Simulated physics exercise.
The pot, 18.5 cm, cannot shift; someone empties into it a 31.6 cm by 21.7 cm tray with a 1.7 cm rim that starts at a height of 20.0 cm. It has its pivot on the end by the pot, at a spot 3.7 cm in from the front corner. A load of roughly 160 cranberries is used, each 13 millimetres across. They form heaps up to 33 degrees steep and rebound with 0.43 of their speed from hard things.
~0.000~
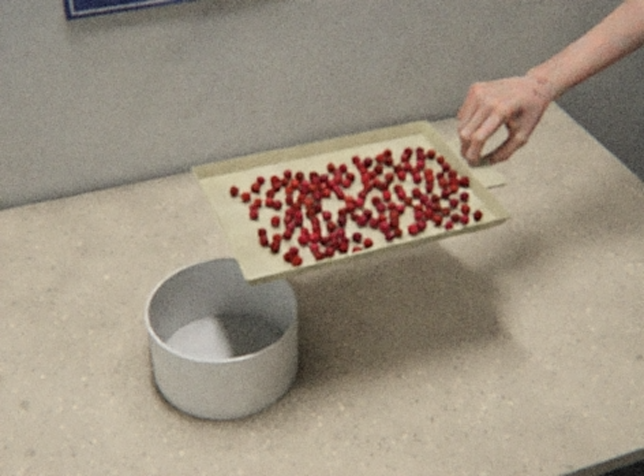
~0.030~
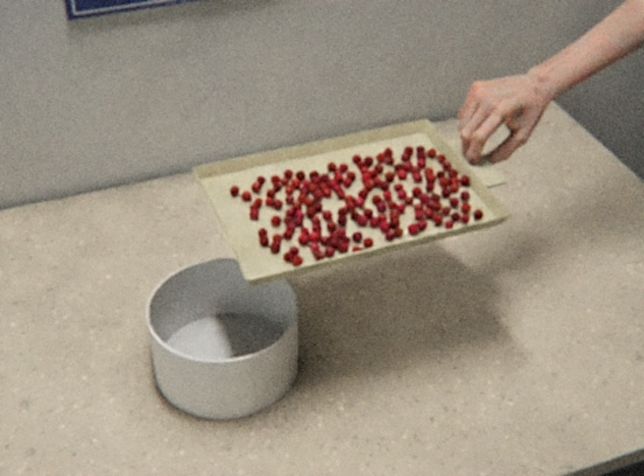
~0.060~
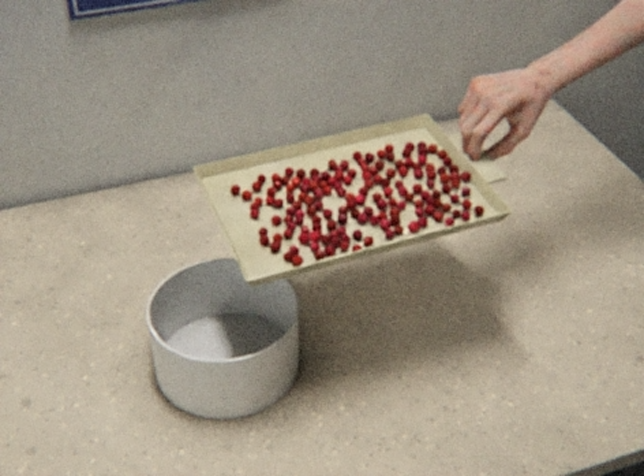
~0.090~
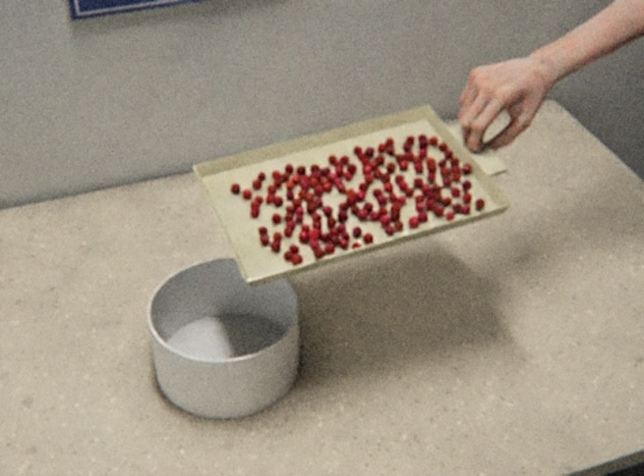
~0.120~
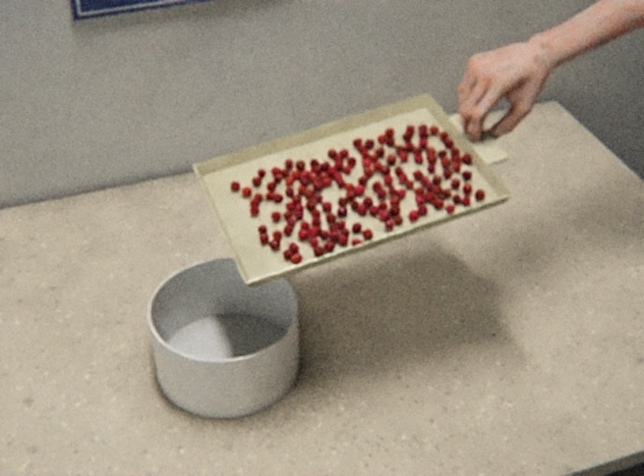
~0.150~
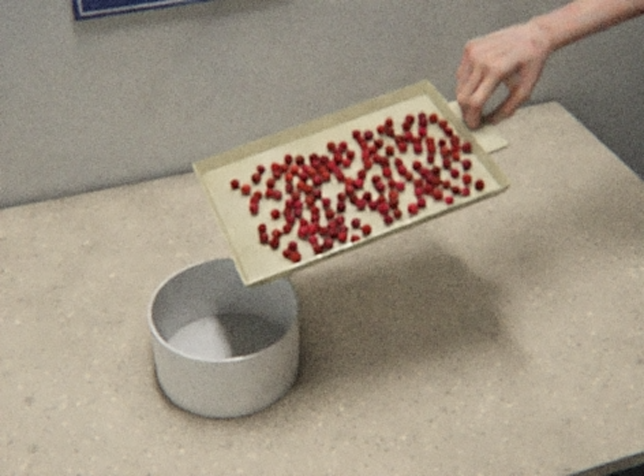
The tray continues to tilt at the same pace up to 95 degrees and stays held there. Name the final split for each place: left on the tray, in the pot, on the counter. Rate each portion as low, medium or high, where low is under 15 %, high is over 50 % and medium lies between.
Tray low, pot medium, counter high.
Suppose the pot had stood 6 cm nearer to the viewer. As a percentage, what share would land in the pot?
About 65 %.
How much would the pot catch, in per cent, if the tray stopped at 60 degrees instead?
Pot share: About 30 per cent.
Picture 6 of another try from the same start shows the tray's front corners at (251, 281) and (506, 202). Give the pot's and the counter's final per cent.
You'd end with pot at 10 and counter at 90.
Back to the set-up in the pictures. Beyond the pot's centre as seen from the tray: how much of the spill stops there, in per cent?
Near 100 in a hundred.
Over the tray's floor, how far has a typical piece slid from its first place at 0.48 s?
About 7 cm.
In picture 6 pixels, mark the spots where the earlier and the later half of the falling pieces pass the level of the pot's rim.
The first half passes near (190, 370) and the second half near (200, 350).
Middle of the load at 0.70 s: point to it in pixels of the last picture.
Roughly (211, 283).
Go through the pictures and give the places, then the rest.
In the first frame, tray tilt 0 degrees, front corners at (251, 274) and (503, 214); middle of the pieces at (359, 203); pot at (222, 307).
In the second frame, tray tilt 0 degrees, front corners at (251, 275) and (503, 213); middle of the pieces at (360, 202).
In the third frame, tray tilt 2 degrees, front corners at (251, 275) and (504, 209); middle of the pieces at (360, 200).
In the fourth frame, tray tilt 4 degrees, front corners at (250, 276) and (504, 202), lowest corner left front; middle of the pieces at (360, 196).
In the fifth frame, tray tilt 8 degrees, front corners at (250, 277) and (505, 192), lowest corner left front; middle of the pieces at (360, 190).
In the sixth frame, tray tilt 11 degrees, front corners at (249, 278) and (504, 182), lowest corner left front; middle of the pieces at (359, 184); pot at (224, 306). Its pace works out near 125 degrees a second.
After 0.48 s, tilt 53 degrees; the tray holds 100 %, the pot 0 %.
After 0.70 s, tilt 80 degrees; the tray holds 55 %, the pot 5 %.
After 1.03 s, tilt 95 degrees; the tray holds 0 %, the pot 40 %.
At rest (1.8 s), tray 0 %, pot 40 %, counter 60 %.
